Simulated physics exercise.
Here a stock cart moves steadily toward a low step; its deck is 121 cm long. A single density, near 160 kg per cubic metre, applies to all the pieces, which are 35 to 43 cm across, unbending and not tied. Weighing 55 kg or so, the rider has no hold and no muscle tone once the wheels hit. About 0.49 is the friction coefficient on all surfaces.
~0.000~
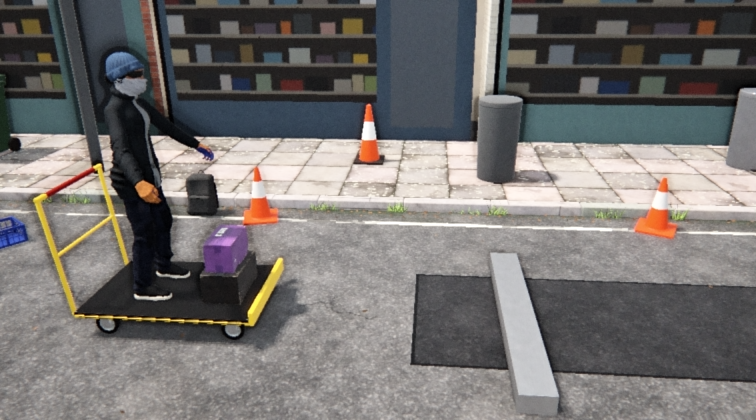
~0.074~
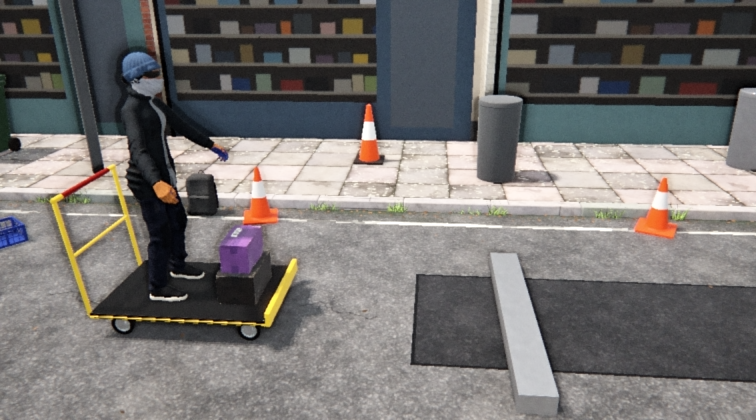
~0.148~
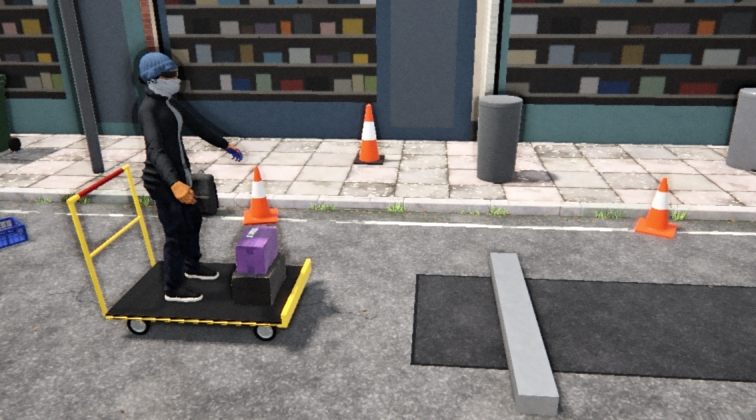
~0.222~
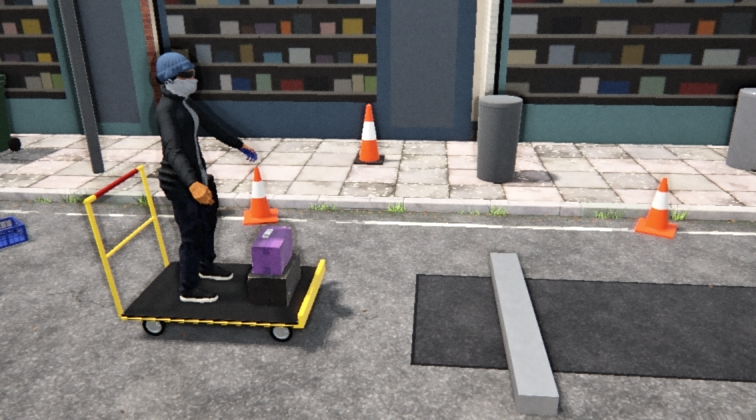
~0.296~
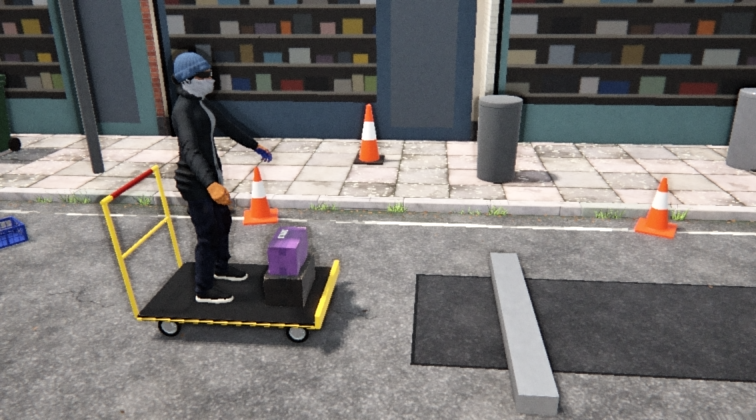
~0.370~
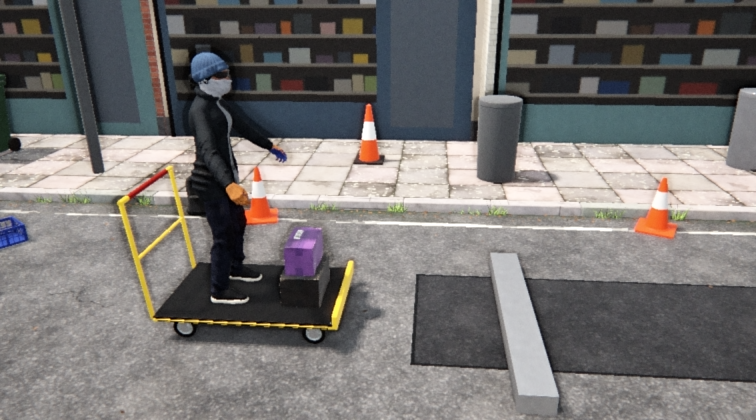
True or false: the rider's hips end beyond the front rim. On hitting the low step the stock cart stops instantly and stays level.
False.
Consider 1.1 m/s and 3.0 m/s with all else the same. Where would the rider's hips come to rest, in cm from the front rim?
Try 1: 70 cm behind rim; try 2: 60 cm past rim.
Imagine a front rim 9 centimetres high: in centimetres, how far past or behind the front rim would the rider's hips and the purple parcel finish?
Result: Hips 20 cm behind the rim; purple 30 cm beyond it.
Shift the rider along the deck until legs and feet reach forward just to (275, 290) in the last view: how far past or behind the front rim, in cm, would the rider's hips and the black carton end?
Hips go over by 20 cm, but the black item stops 20 cm short.
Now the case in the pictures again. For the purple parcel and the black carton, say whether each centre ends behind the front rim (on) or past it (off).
Result - purple: Goes over; black: Stays.
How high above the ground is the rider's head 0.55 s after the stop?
80 cm up.
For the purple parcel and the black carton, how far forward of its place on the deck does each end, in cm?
Purple 50 cm forward, black 10 cm forward.
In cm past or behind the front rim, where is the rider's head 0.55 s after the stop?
The head is roughly 20 cm beyond the front rim.
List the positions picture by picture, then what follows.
In the first frame, hips (136, 173), black carton (230, 275), rim corner (251, 321); 174 cm still to roll.
In the second frame, hips (152, 174), black carton (245, 276), rim corner (267, 322); 163 cm still to roll.
In the third frame, hips (168, 174), black carton (260, 277), rim corner (284, 322); 152 cm still to roll.
In the fourth frame, hips (184, 174), black carton (275, 277), rim corner (301, 323); 141 cm still to roll.
In the fifth frame, hips (200, 175), black carton (291, 278), rim corner (318, 324); 130 cm still to roll.
In the sixth frame, hips (216, 175), black carton (306, 278), rim corner (334, 325); 118 cm still to roll. Speed about 1.5 m/s.
The wheels strike at 1.16 s.
After 1.41 s the rider's hips are 48 cm behind the rim, near (449, 215) in the last picture's view.
After 1.71 s the rider's hips are 43 cm behind the rim, near (456, 244) in the last picture's view.
After 2.16 s the rider's hips are 22 cm behind the rim, near (487, 257) in the last picture's view.
At rest, 3.9 s, past the rim, purple parcel; behind it, black carton and the rider's hips.
